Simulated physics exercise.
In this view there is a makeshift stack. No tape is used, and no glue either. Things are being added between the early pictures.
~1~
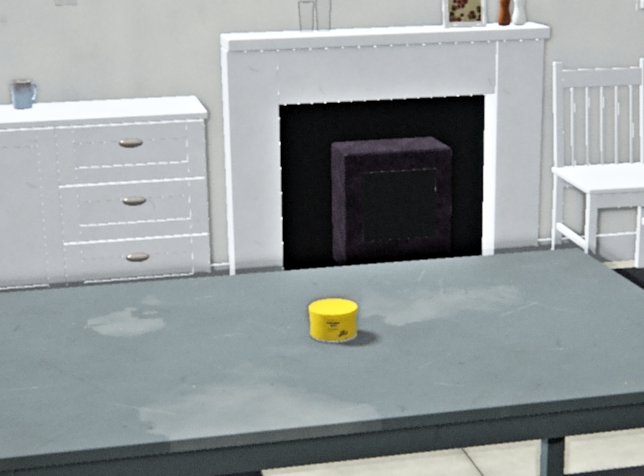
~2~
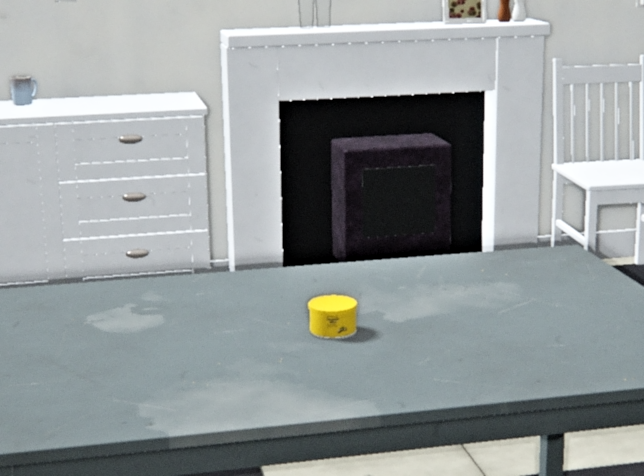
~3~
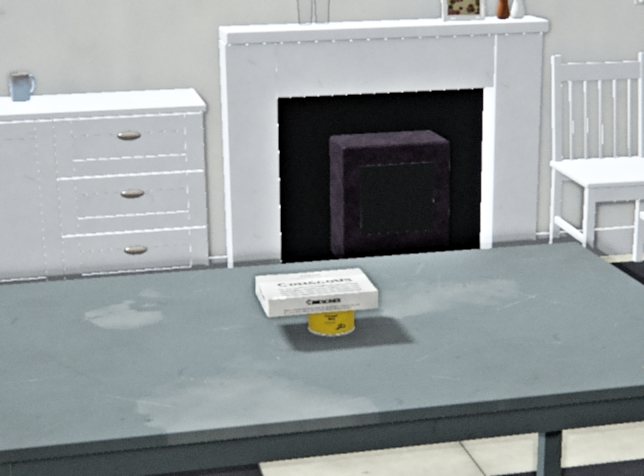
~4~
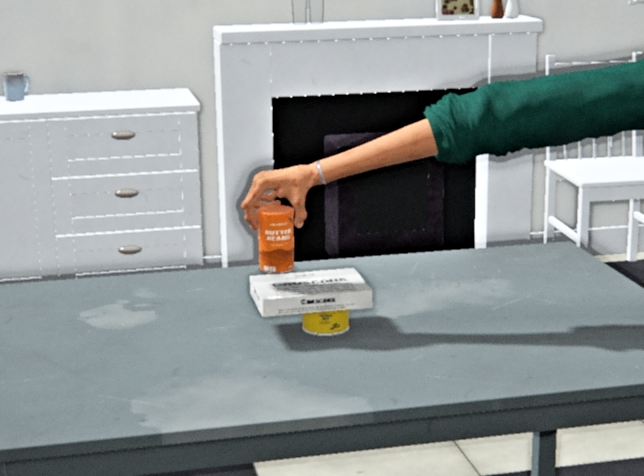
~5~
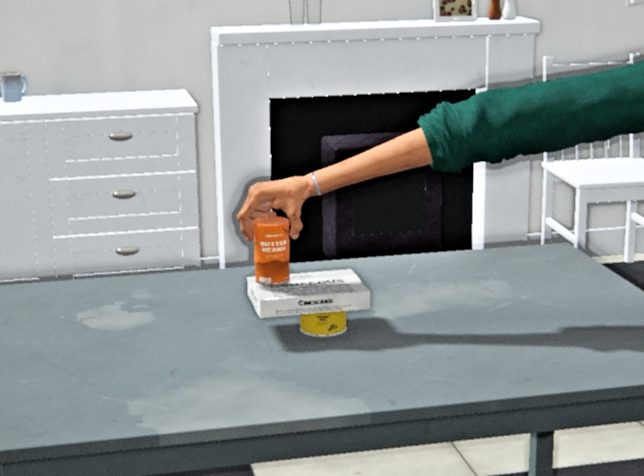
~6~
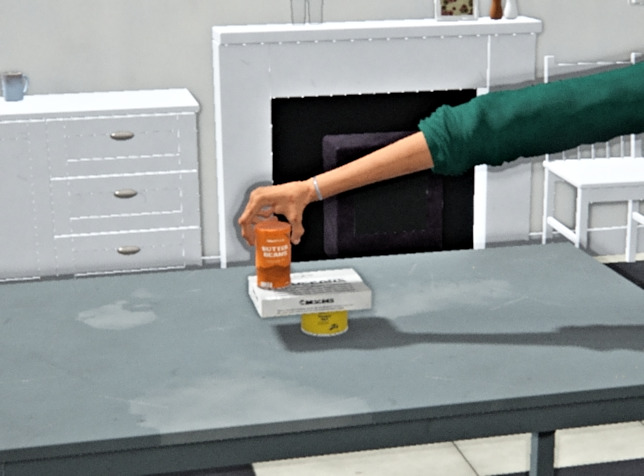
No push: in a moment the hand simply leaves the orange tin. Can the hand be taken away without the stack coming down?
No.
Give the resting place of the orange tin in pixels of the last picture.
End position in the final view: Approximately (222, 335).
Then, 0.30 s past the last view, orange tin now fallen; white packet rocked 33° from its first pose.
Then, 0.40 s past the last view, white packet rocked 47° from its first pose.
Then, 1.20 s past the last view, things are still on the move.
Finally, fallen, orange tin; the other 2 still in place. Final places as the last picture's camera would see them, orange tin near (222, 335). The stack comes apart.
